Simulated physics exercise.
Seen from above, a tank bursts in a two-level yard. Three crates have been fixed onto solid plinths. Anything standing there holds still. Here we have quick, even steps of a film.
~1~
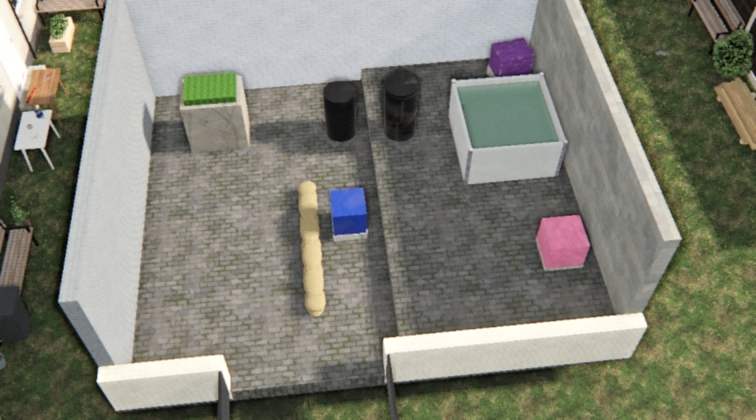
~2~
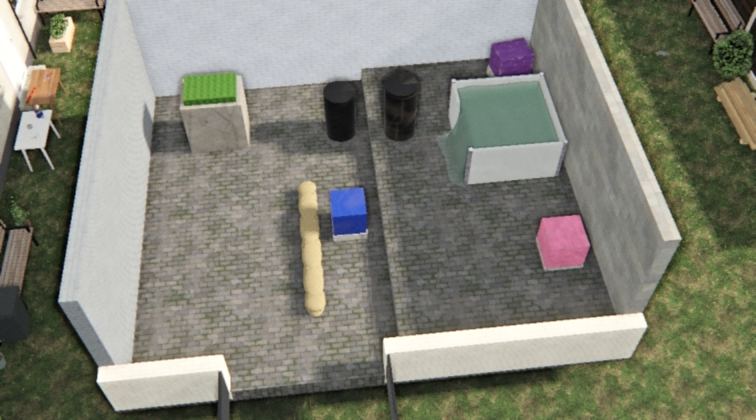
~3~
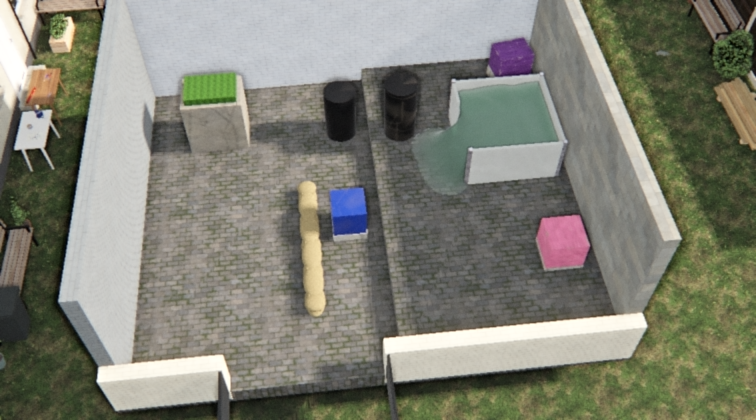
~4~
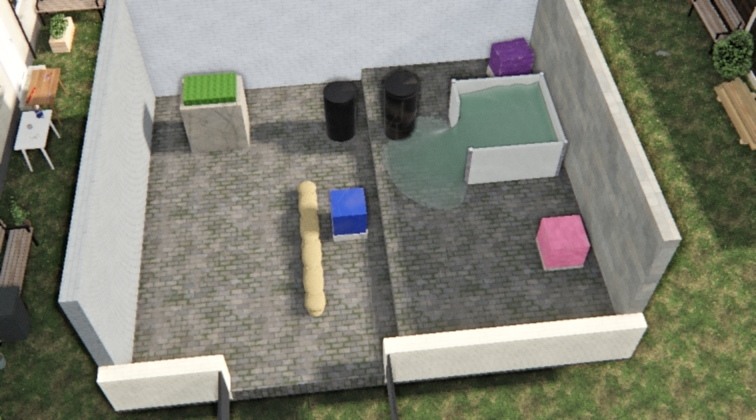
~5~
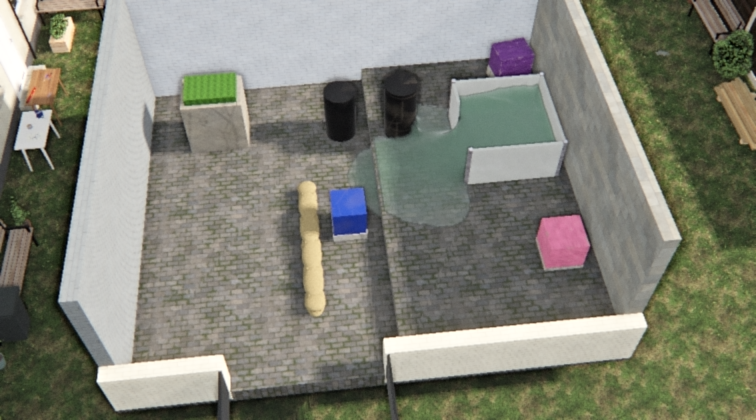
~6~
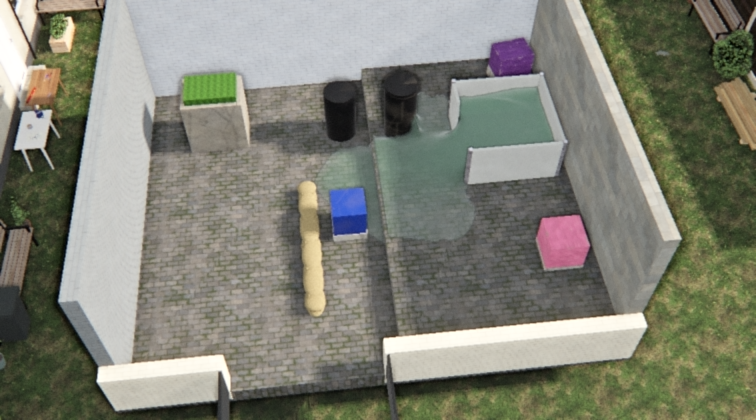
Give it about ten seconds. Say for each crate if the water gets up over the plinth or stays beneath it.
At the purple crate the water stays beneath; at the blue crate the water gets over; at the pink crate the water stays beneath.
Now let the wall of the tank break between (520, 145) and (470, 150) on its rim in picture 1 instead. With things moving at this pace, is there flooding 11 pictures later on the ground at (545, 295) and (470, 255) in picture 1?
Taking the two spots in turn: Swamped and swamped.
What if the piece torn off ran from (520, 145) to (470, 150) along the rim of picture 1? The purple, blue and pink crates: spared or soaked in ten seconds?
I'd expect the purple crate remains untouched, the blue crate remains untouched, and the pink crate goes wet.
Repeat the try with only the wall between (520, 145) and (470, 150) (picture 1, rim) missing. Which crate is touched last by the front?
It's the purple crate.
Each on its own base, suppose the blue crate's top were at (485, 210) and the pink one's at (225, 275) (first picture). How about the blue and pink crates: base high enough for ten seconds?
As I see it, the blue crate is not reached; meanwhile the pink crate is flooded.
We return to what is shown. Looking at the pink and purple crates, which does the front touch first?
Answer: The purple crate.
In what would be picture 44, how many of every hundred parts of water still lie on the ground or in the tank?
About 80 %.
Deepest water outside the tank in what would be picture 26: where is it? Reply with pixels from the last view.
I'd say near (149, 175).
A moment on, water covers 30 % of the floor; the purple crate not reached, the blue crate water round its plinth, the pink crate not reached.
Next, water covers 45 % of the floor; the purple crate not reached, the blue crate water round its plinth, the pink crate not reached.
Then, water covers 50 % of the floor; the purple crate water round its plinth, the blue crate water round its plinth, the pink crate not reached.
Later, water covers 65 % of the floor; the purple crate water round its plinth, the blue crate water round its plinth, the pink crate not reached.
In the end, water covers 65 % of the floor; the purple crate stayed above the water, the blue crate was topped, the pink crate stayed above the water.
